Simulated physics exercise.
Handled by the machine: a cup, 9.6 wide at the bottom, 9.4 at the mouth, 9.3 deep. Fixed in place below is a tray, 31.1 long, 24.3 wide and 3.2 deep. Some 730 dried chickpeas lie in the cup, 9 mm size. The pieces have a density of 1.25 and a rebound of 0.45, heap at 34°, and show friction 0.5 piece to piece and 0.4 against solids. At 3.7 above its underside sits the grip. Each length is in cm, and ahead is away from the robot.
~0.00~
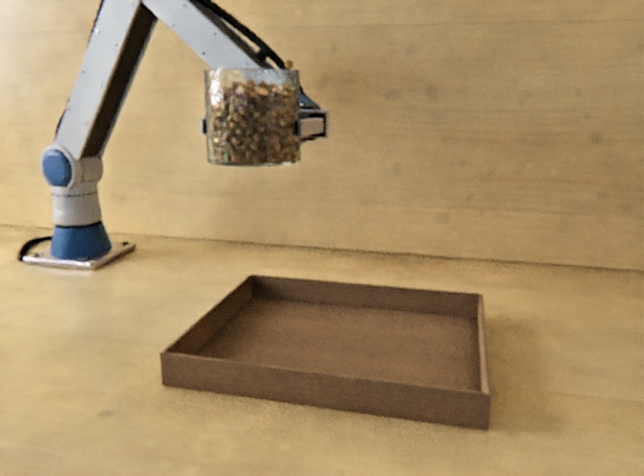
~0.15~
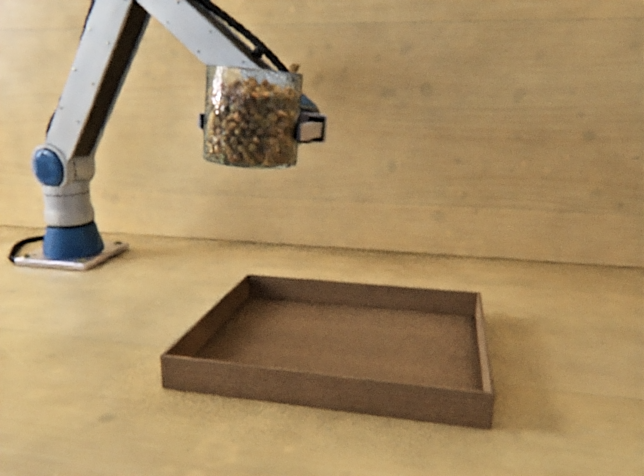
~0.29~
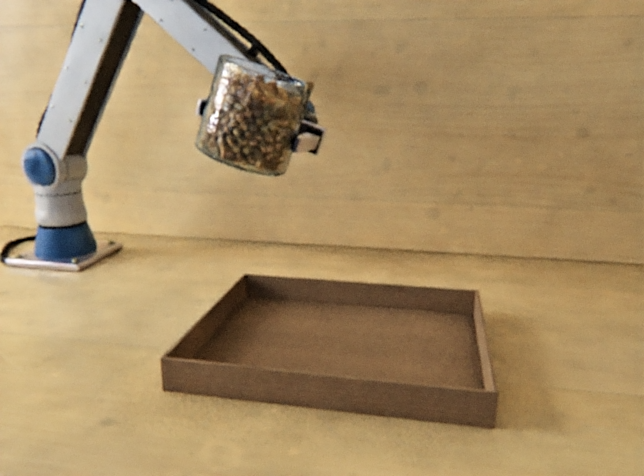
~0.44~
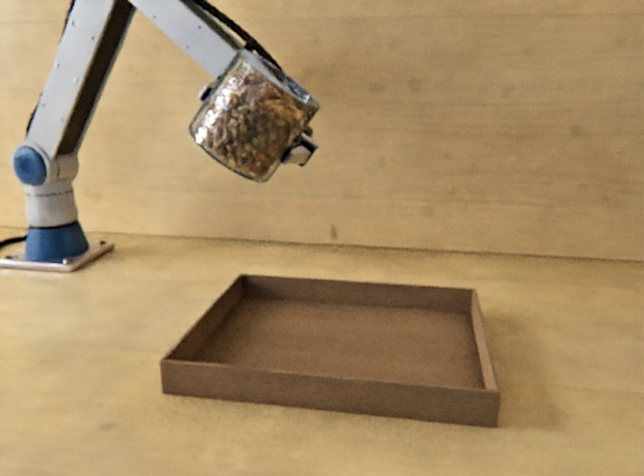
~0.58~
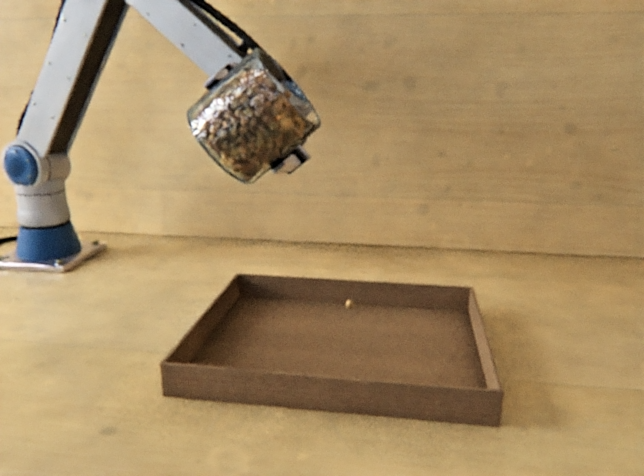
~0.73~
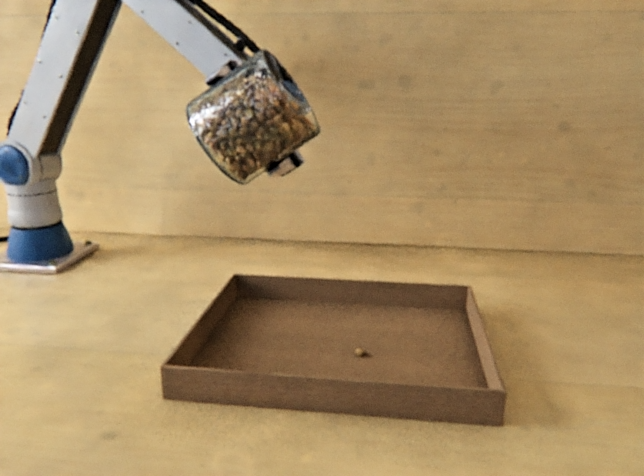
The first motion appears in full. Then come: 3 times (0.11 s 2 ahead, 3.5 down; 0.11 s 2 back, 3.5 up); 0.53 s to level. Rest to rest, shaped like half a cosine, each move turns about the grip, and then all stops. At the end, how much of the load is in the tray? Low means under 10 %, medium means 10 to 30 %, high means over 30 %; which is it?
It is low.
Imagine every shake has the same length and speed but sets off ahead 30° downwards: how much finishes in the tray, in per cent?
Roughly 15 percent of it.
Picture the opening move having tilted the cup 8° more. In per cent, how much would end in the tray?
Estimate: Around 15 per cent.
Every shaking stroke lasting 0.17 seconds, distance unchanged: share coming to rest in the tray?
About 0 per cent, then.
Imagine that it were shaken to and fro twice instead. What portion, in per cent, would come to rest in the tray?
That would give close to 5 percent.
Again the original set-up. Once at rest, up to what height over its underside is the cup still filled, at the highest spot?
The top sits some 9.5 cm up.
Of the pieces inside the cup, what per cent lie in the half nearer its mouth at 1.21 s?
I'd guess about 40 percent of it.
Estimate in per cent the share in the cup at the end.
Something like 95 percent ends there.
After 1.21 s, tilted 56° forward, highest piece 29 above the table; 715 in the cup, 7 in the tray, 9 in flight or on a rim.
After 1.68 s, tilted 24° forward, highest piece 29 above the table; 693 in the cup, 36 in the tray, 1 on the table or floor, 1 in flight or on a rim.
After 2.12 s, level, highest piece 31 above the table; 693 in the cup, 36 in the tray, 2 on the table or floor.
After 3.17 s, level, highest piece 31 above the table; 693 in the cup, 36 in the tray, 2 on the table or floor.
At rest, 693 in the cup, 36 in the tray, 2 on the table or floor. That is 5 % in the tray.
